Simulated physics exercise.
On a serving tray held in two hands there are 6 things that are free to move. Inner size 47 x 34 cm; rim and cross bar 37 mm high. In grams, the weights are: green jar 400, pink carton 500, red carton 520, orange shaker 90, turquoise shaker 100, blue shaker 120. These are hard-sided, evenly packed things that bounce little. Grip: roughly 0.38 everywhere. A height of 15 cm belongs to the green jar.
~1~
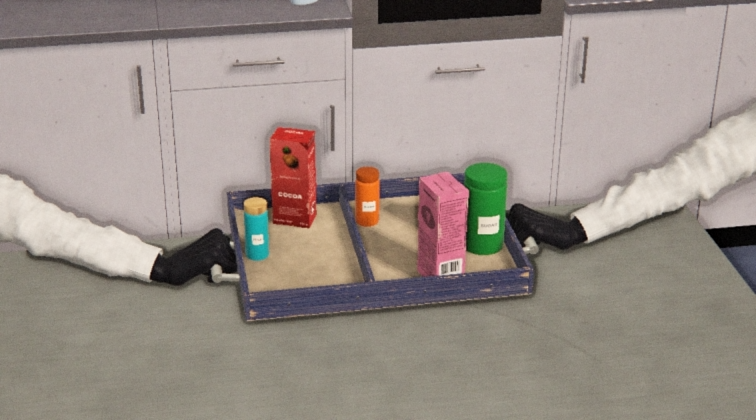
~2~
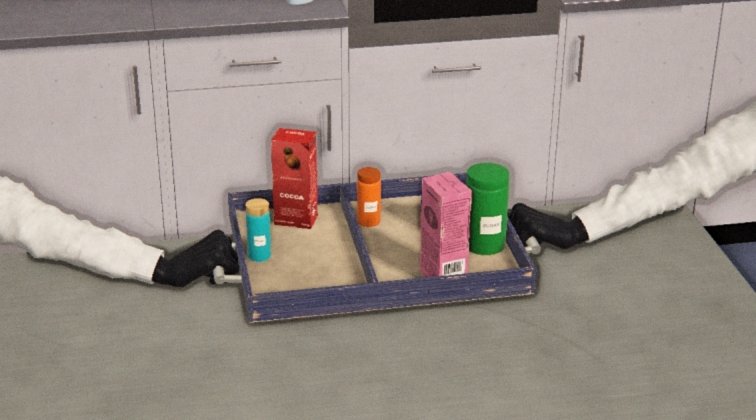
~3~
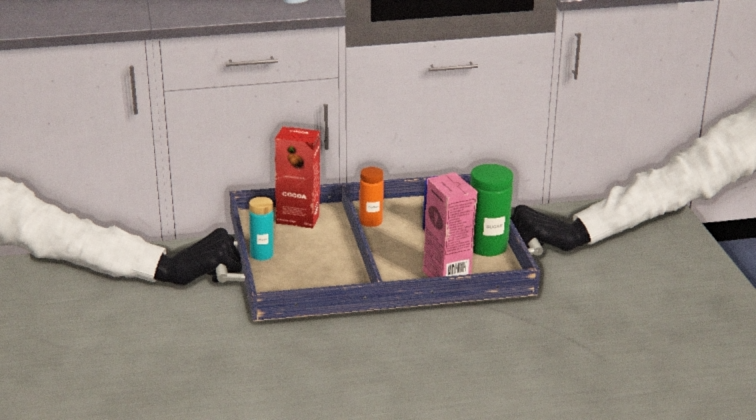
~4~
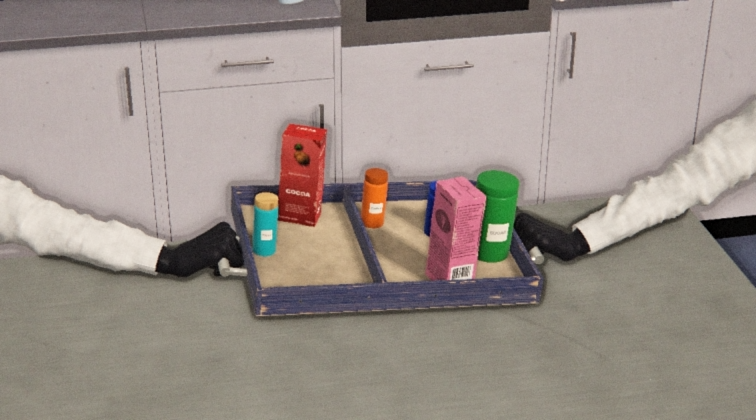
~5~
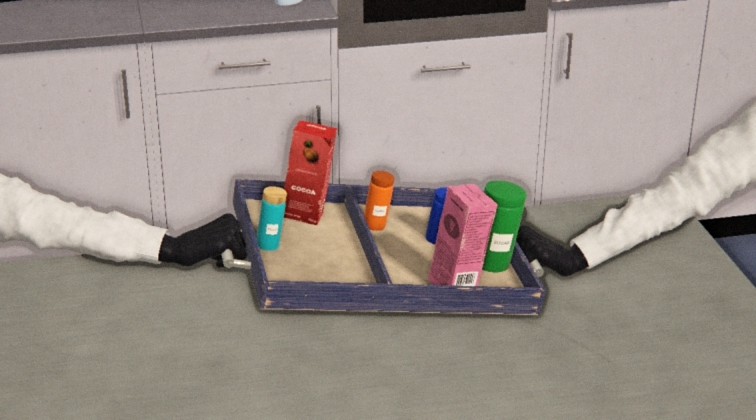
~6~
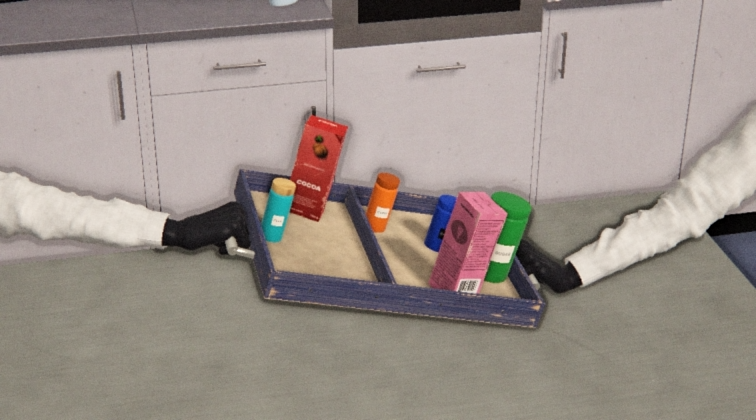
To begin with, two black-gloved hands hold a divided blue tray level over a counter, with cartons, shakers and a green jar standing in it. The hands then tilt it steadily, right edge down, and the items lean with it as a blue shaker comes into view behind the pink carton.
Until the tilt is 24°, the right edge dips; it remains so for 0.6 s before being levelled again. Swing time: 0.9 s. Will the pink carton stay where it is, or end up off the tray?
It ends up off the tray.
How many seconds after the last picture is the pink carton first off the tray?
Time: Roughly 0.6 s.
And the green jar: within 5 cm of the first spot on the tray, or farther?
As for the green jar, it stays where it was.
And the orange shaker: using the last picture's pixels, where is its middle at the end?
Rest position, about (469, 177) px.
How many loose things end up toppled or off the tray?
I get 2.
Then, 0.50 s later than the last frame, tilt 24°, right edge down; pink carton rocked 73° off its seat near (521, 287); turquoise shaker on its side; green jar rocked 8° off its seat.
Then, 0.70 s later than the last frame, tilt 24°, right edge down; pink carton now off the tray; turquoise shaker on its side; orange shaker 8 cm from its spot.
Then, 1.00 s later than the last frame, tilt 24°, right edge down; turquoise shaker on its side; orange shaker 20 cm from its spot; blue shaker 9 cm from its spot.
Then, 1.50 s later than the last frame, tilt 9°, right edge down; turquoise shaker on its side; orange shaker rocked 16° off its seat; blue shaker 9 cm from its spot.
When it is over, off the tray, pink carton; lying over on the tray, turquoise shaker; not toppled but over 5 cm from the start, red carton, orange shaker and blue shaker; the last one within 5 cm of the start. In the last view, pink carton near (612, 361).
